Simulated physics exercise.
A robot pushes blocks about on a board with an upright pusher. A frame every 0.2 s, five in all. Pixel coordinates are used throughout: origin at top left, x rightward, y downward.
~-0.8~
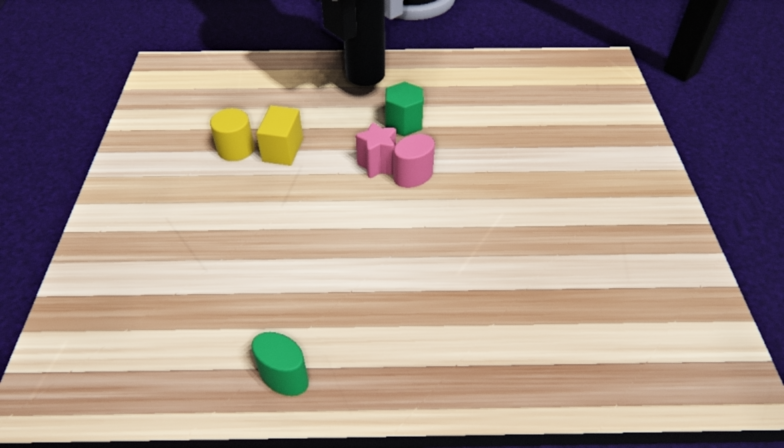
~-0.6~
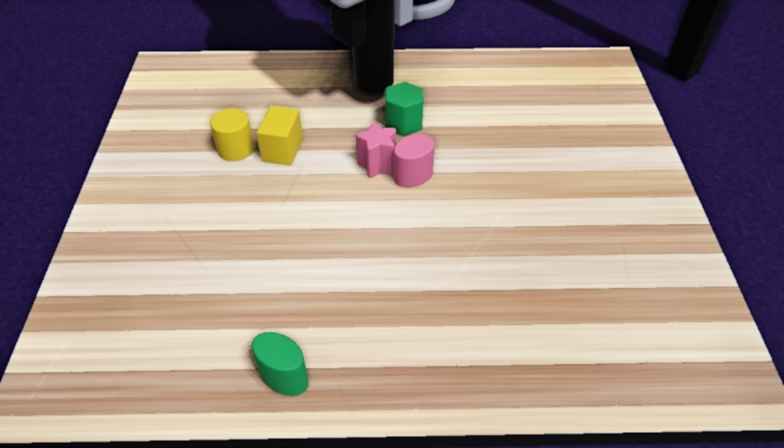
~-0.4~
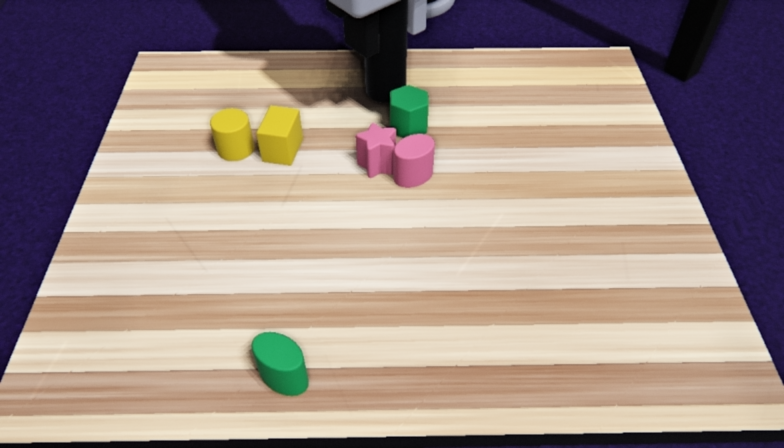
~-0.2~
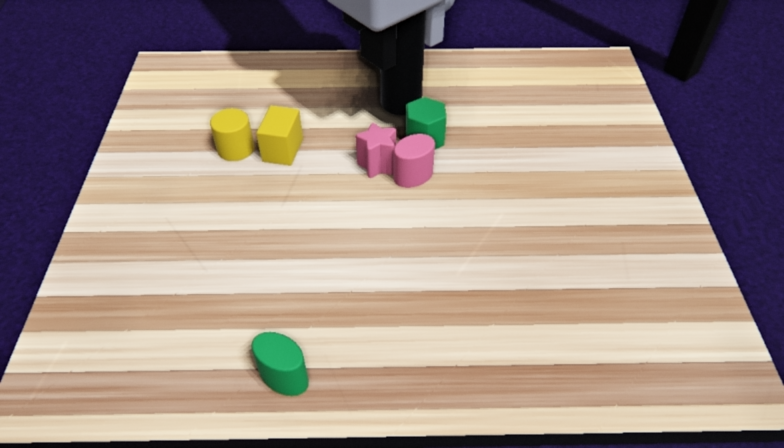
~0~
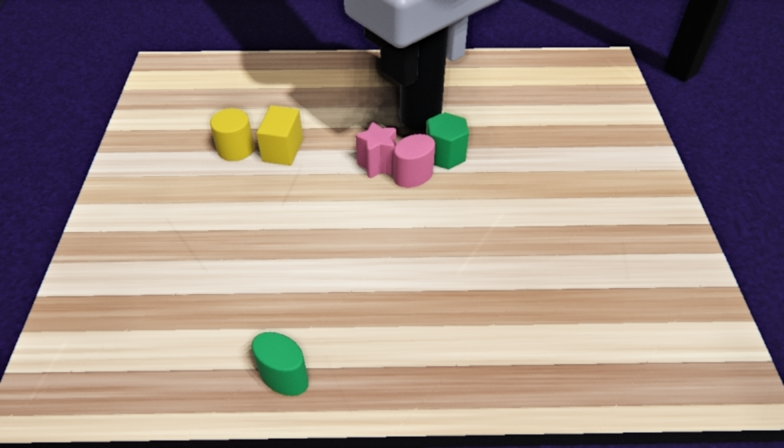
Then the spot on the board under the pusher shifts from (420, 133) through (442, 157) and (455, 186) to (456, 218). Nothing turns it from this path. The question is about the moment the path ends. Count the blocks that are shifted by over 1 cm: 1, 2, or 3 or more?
My prediction: Two blocks.
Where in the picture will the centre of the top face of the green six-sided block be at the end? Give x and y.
The green six-sided block ends near (506, 175).
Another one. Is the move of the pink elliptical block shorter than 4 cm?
That would be a yes.
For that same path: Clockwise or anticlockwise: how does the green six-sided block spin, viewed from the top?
It ends up turned anticlockwise.
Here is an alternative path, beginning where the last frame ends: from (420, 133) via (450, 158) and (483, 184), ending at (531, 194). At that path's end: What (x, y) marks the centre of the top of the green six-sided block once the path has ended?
Most likely (553, 196).
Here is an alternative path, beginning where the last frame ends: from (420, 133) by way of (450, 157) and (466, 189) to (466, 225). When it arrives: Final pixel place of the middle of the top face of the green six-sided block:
It ends at (518, 182).
On the path given first. One third of the way, pusher at (444, 142); pink elliptical block at (414, 148), turned 15° clockwise; green six-sided block at (477, 149), turned 15° anticlockwise.
Two thirds of the way, pusher at (457, 172); pink elliptical block at (415, 159), turned 70° clockwise; green six-sided block at (501, 171), turned 40° anticlockwise.
At the end, pusher at (458, 203); pink star block unmoved; pink elliptical block at (414, 160), turned 75° clockwise; green six-sided block at (506, 175), turned 50° anticlockwise.
